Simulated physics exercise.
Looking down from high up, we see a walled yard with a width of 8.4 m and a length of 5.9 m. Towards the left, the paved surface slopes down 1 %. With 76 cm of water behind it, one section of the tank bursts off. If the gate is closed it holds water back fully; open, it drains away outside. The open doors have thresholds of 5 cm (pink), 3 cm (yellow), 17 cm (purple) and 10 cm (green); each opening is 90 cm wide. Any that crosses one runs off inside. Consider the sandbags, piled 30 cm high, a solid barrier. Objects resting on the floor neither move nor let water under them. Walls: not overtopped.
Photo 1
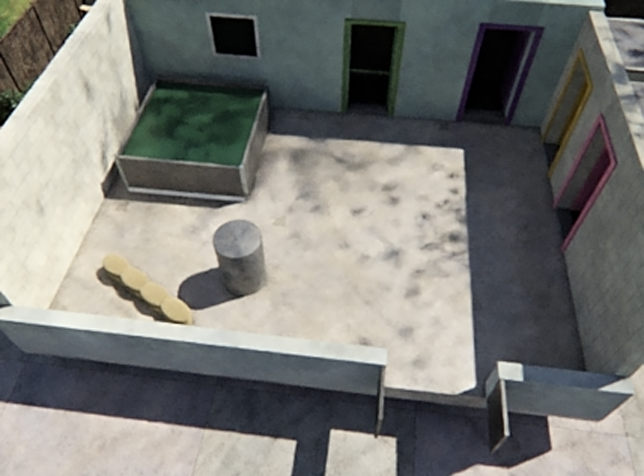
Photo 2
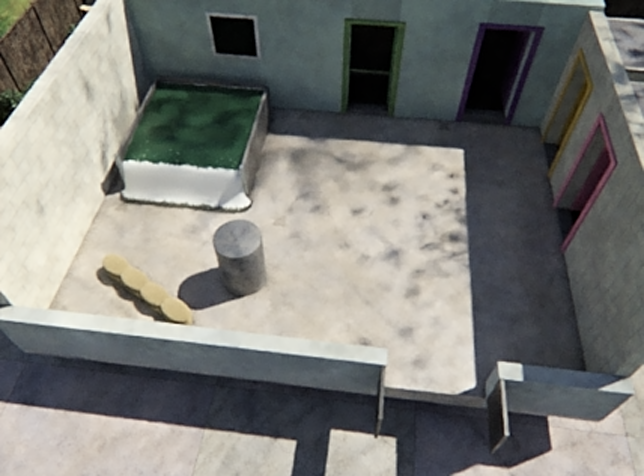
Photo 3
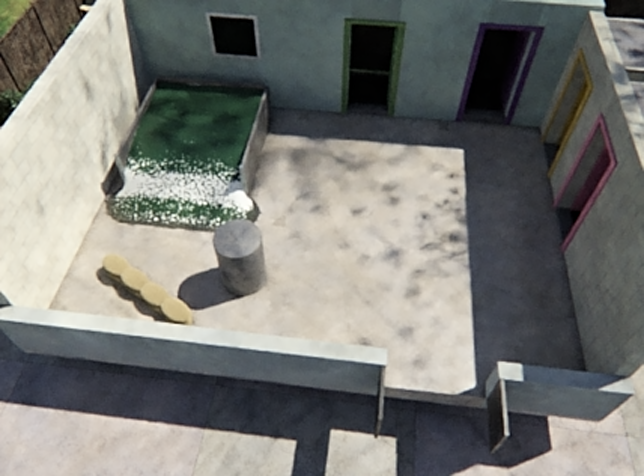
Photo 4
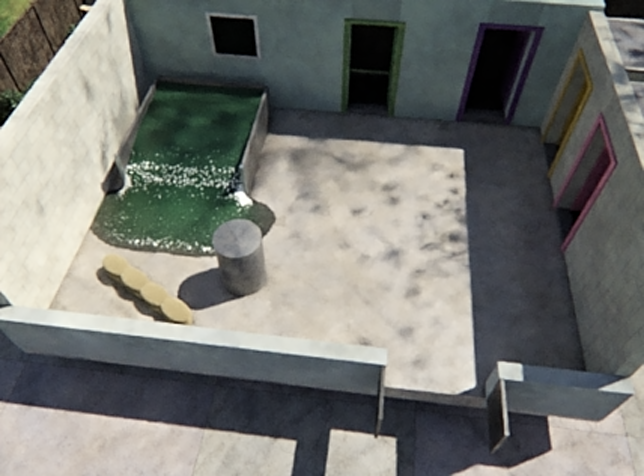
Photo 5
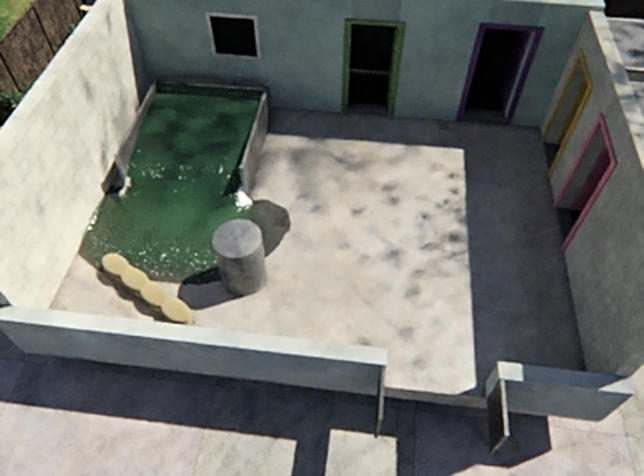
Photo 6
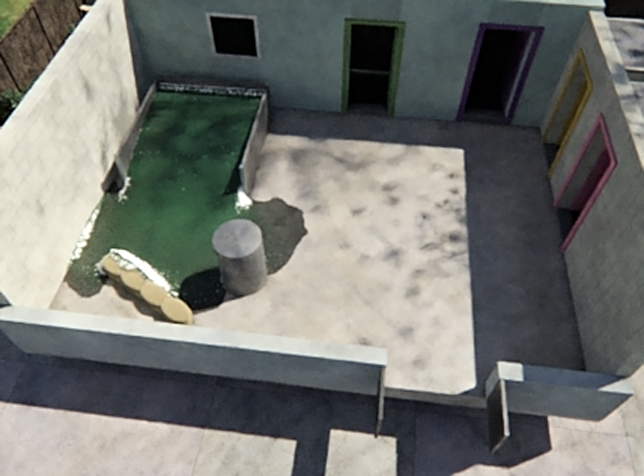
Green water burst from the front of a tank in the corner of a walled yard, foamed onto the pale floor, then spread forward and around a gray cylinder and the yellowish sandbags.
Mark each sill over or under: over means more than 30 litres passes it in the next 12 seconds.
Pink door - over; yellow door - over; purple door - under; green door - under.
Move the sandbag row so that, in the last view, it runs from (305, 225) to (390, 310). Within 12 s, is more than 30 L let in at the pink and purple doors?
Then the pink door is short of it and the purple door is short of it.
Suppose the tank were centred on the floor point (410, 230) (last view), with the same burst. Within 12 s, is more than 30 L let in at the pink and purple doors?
So the pink door keeps within it and the purple door keeps within it.
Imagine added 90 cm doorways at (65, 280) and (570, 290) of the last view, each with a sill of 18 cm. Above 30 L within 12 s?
Check, in order - fail / pass.
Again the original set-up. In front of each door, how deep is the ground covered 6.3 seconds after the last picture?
Readings (cm): Pink = 9; yellow = 7; purple = 17; green = 4.
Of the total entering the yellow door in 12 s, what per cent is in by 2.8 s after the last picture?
Share: ~ 0 %.
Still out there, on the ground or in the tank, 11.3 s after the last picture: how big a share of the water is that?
That would be close to 90 per cent.
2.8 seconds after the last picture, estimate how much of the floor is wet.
About 55 per cent.
Then, 0.7 s after the last picture water covers 25 % of the floor and is deepest (54 cm) near (38, 331); pink door not reached, yellow door not reached, purple door not reached, green door not reached.
Then, 1.5 s after the last picture water covers 35 % of the floor and is deepest (50 cm) near (38, 331); pink door not reached, yellow door not reached, purple door not reached, green door not reached.
Then, 2.8 s after the last picture water covers 55 % of the floor and is deepest (40 cm) near (166, 324); pink door not reached, yellow door not reached, purple door not reached, green door not reached.
Then, 6.3 s after the last picture water covers 90 % of the floor and is deepest (22 cm) near (535, 136); pink door 9 cm at the sill, 37 L in, yellow door 7 cm at the sill, 7 L in, purple door 17 cm at the sill, 0 L in, green door 4 cm at the sill, 0 L in.
Then, 11.3 s after the last picture water covers 95 % of the floor and is deepest (14 cm) near (275, 133); pink door 5 cm at the sill, 53 L in, yellow door 7 cm at the sill, 110 L in, purple door 8 cm at the sill, 1 L in, green door 6 cm at the sill, 4 L in.
